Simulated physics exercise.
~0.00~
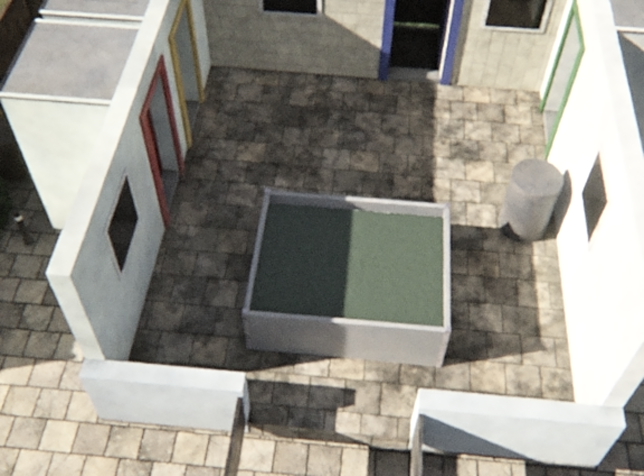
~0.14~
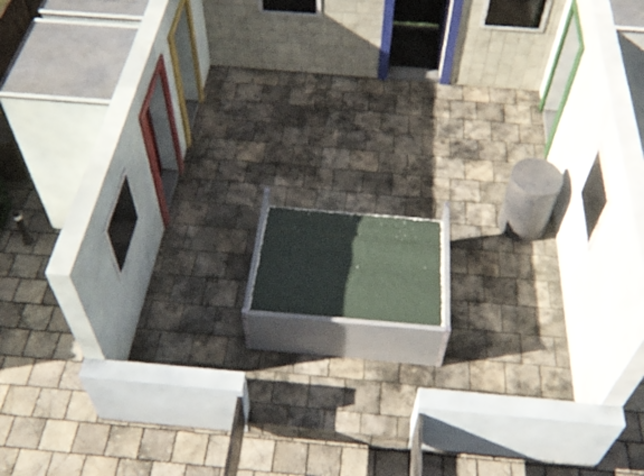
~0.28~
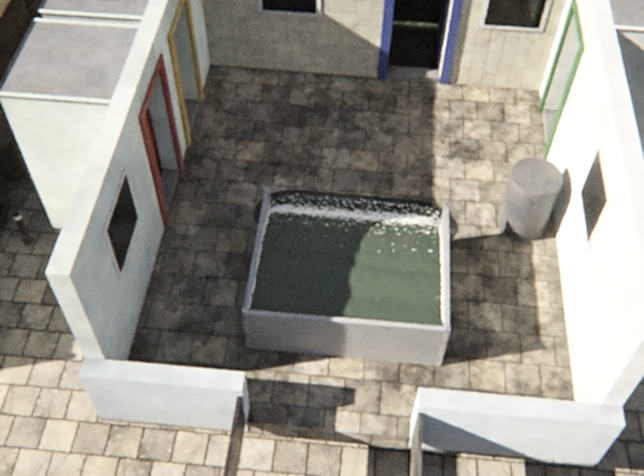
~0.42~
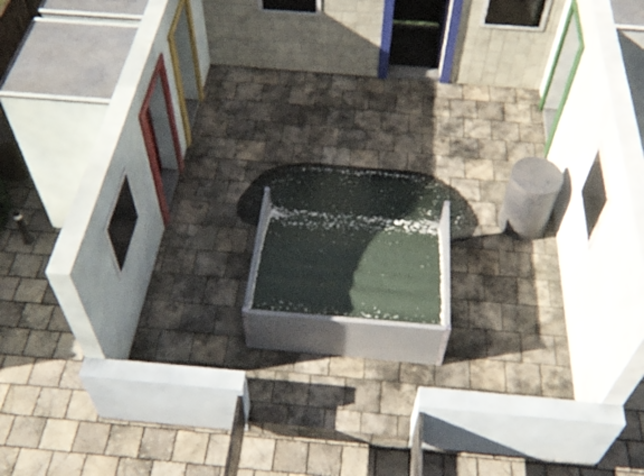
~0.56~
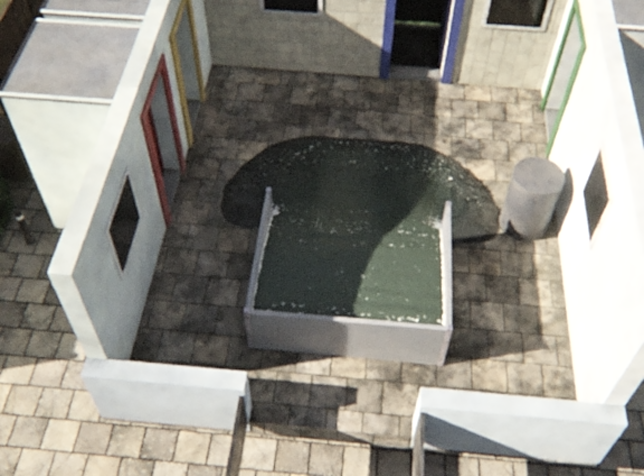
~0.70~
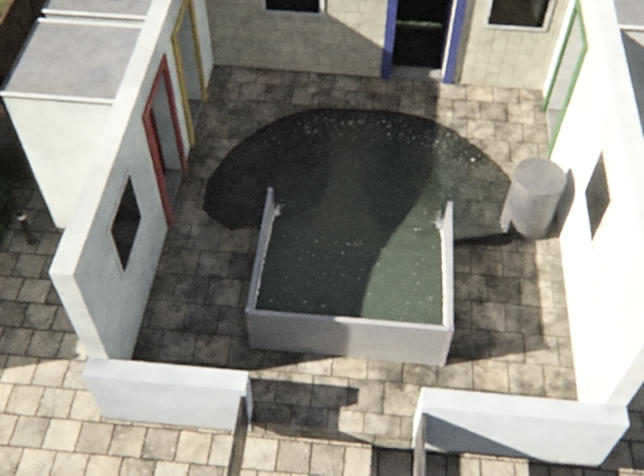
A grey-walled tank of dark green water stands in a paved, white-walled yard, seen from high above, its view almost steady. Red and yellow doorways are on the left, a blue one at the back, a green one on the right, near a grey cylinder. The tank's far side opens, and foaming water pours out backwards, fanning across the paving in a widening dark arc.
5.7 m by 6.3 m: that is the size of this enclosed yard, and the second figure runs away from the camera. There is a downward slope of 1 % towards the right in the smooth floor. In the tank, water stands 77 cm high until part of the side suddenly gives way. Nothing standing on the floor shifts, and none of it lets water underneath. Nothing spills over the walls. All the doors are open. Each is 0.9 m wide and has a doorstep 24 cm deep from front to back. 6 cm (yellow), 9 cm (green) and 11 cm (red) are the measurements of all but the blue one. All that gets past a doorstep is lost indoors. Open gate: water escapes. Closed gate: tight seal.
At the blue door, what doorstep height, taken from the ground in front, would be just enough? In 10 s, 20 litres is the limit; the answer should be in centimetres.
33 cm.
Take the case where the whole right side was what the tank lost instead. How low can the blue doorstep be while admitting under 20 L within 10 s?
Some 11.5 cm.
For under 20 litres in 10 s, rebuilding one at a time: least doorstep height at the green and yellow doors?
Some 22 cm for green, some 16 cm for yellow.
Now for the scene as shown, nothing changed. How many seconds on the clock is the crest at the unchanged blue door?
That happens close to 2.0 s on the clock.
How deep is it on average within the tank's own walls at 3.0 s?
About 14 cm.
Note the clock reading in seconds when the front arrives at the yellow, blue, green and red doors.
Front arrival: Yellow 1.2 seconds, blue 0.9 seconds, green 1.3 seconds, red 1.0 seconds.
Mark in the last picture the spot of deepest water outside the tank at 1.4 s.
Near (368, 83).
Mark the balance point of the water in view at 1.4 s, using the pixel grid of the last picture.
Roughly (358, 218).
After 1.4 s water covers 55 % of the floor, deepest (44 cm) near (368, 83); 23 cm at the blue door, 51 litres in over its 9 cm doorstep.
After 3.0 s water covers 60 % of the floor, deepest (34 cm) near (538, 96); 27 cm at the blue door, 326 litres in over its 9 cm doorstep.
After 10.0 s water covers 95 % of the floor, deepest (14 cm) near (574, 434); 8 cm at the blue door, 456 litres in over its 9 cm doorstep.
At the blue door as built, the water arrived by 1.0 s and peaked near 36 cm at 2.0 s.
With a doorstep of 30 cm, 41 litres would have come in within the 10 s; with 40 cm, 1 litre. So under 20 litres takes about 33 cm.
